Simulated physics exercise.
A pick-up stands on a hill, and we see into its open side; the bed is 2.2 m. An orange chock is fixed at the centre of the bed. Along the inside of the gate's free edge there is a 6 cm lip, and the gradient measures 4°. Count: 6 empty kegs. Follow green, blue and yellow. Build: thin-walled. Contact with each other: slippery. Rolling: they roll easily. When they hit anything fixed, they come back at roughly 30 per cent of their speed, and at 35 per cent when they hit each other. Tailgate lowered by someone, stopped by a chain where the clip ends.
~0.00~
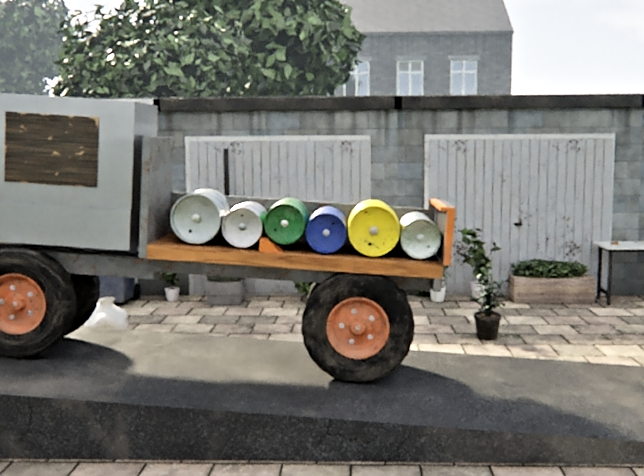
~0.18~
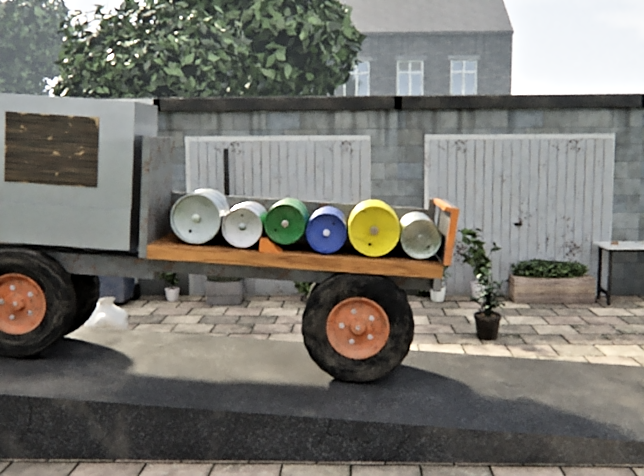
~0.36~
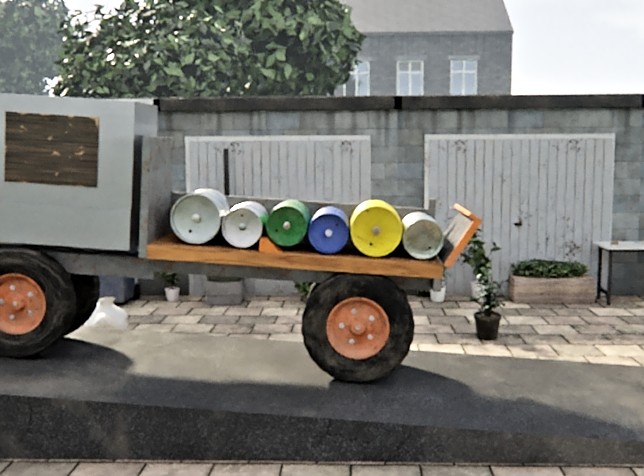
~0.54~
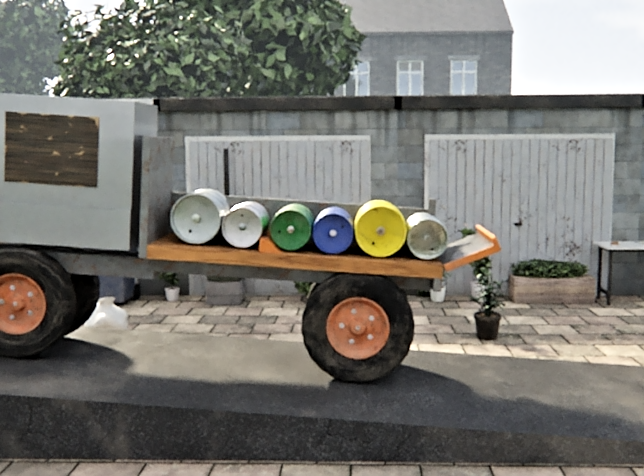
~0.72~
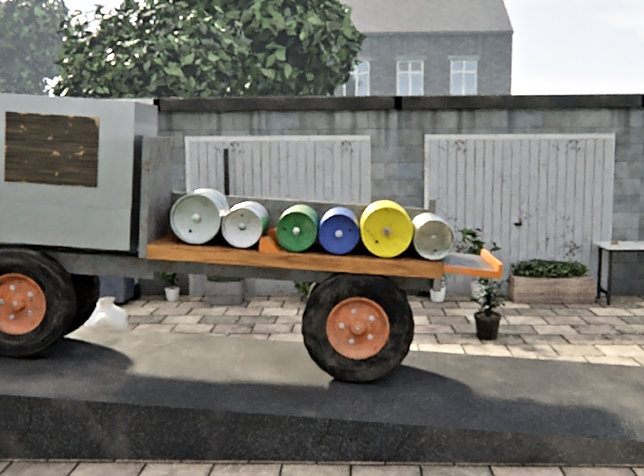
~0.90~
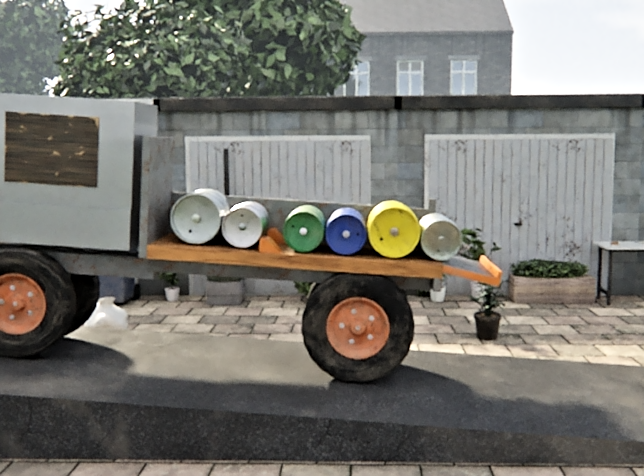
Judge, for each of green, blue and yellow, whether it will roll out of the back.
In the end green: Out. Blue: Out. Yellow: Out.
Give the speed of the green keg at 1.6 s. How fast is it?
Near 0.5 m/s at that time.
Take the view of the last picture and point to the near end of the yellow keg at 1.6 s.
Around pixel (435, 235).
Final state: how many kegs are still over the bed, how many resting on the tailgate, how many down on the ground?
Final counts, in the order asked: 2, 0, 4.
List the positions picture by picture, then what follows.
In the first picture, green (285, 224), blue (326, 233), yellow (374, 231); gate 86° above level, tip at (451, 210); 6 of the 6 make up the bottom layer on the bed.
In the second picture, green (285, 224), blue (326, 233), yellow (374, 231); gate 82° above level, tip at (455, 211).
In the third picture, green (287, 226), blue (329, 233), yellow (376, 231); gate 57° above level, tip at (478, 221).
In the fourth picture, green (291, 230), blue (333, 234), yellow (381, 231); gate 22° above level, tip at (497, 248).
In the fifth picture, green (296, 231), blue (339, 234), yellow (387, 232); gate 6° below level, tip at (499, 275).
In the sixth picture, green (303, 232), blue (346, 234), yellow (394, 232); gate 14° below level, tip at (497, 282).
Then, 1.6 s in, green is on the bed, 75 cm short of the hinge, rolling right; blue is on the bed, 45 cm short of the hinge, rolling right; yellow is on the bed, 5 cm short of the hinge, rolling right; 0 of 6 are out.
Then, 2.5 s in, green is on the bed, 20 cm short of the hinge, rolling right; blue is on the gate, 15 cm past the hinge, rolling right; yellow is dropping off the gate; 2 of 6 are out.
Then, 3.5 s in, green is dropping off the gate; blue is off the vehicle; yellow is off the vehicle; 4 of 6 are out.
In the end (5.7 s), green is out on the ground; blue is off the vehicle; yellow is out on the ground; 4 of 6 are out.
